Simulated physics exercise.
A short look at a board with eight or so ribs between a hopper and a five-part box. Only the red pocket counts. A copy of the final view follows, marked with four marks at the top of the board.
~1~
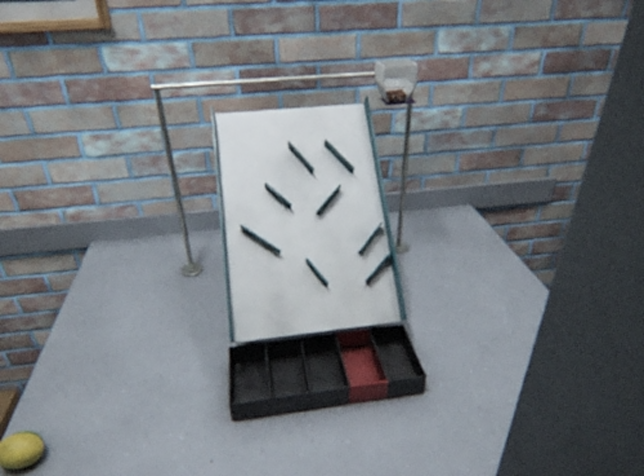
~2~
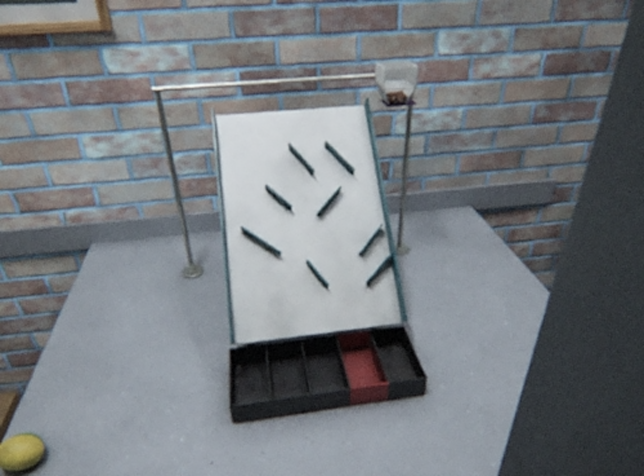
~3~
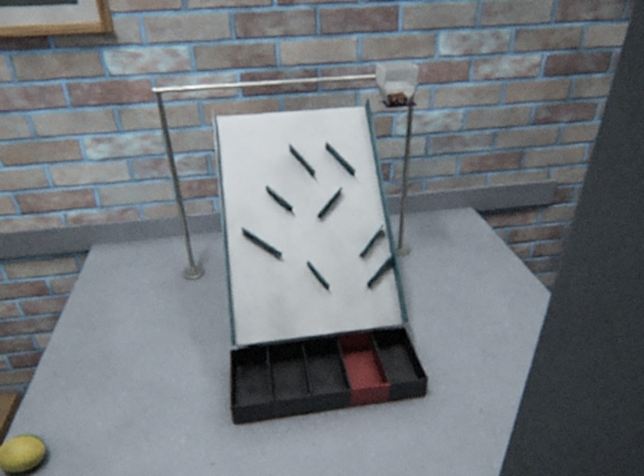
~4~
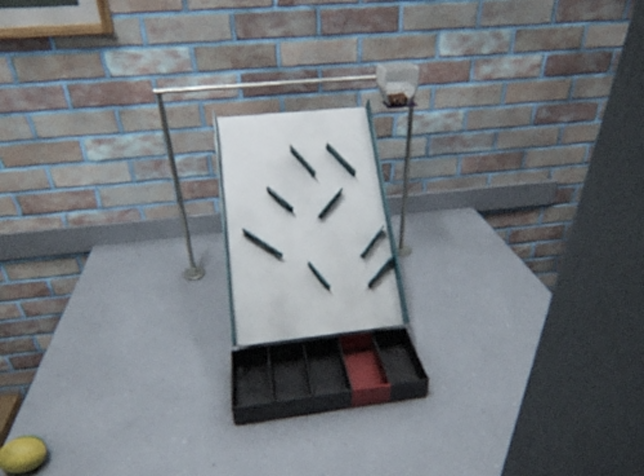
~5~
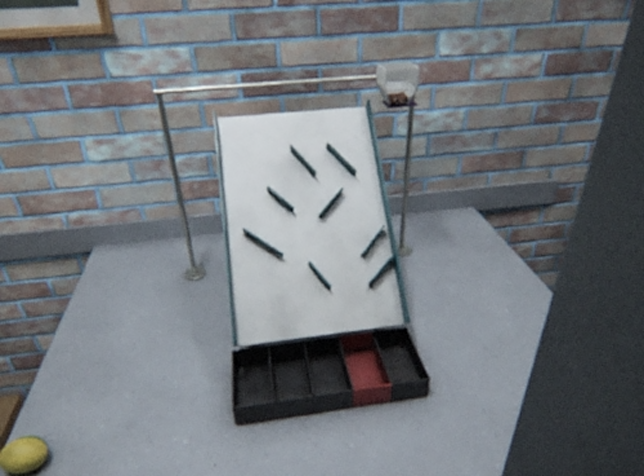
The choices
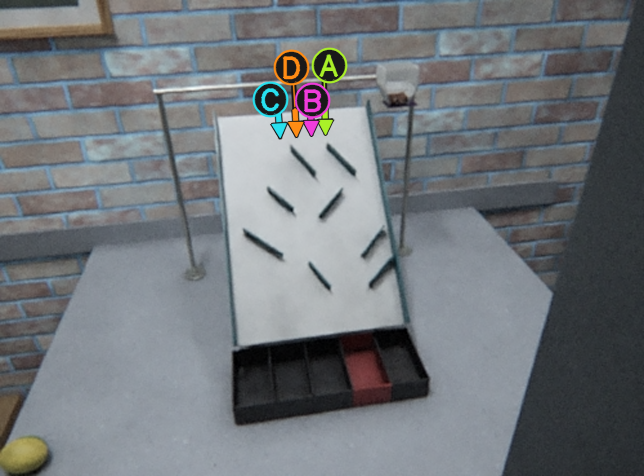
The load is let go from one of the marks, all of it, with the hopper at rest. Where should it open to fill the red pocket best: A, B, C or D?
Mark C.
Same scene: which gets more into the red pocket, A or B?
It is A.
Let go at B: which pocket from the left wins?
The second.
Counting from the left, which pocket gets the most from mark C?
The fourth from the left.
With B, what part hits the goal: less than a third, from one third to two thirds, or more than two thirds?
It is less than a third.
On the marked copy, mark A meets the board at (325, 129); mark B meets the board at (311, 130); mark C meets the board at (279, 132); mark D meets the board at (296, 131).
With A, close to a third in the red pocket, close to half in other pockets, only a few held on the board.
With B, close to a quarter in the red pocket, close to two thirds in other pockets, a small share outside the box.
With C, close to half in the red pocket, close to a quarter in other pockets, a small share outside the box.
With D, close to a quarter in the red pocket, close to two thirds in other pockets, a small share outside the box.
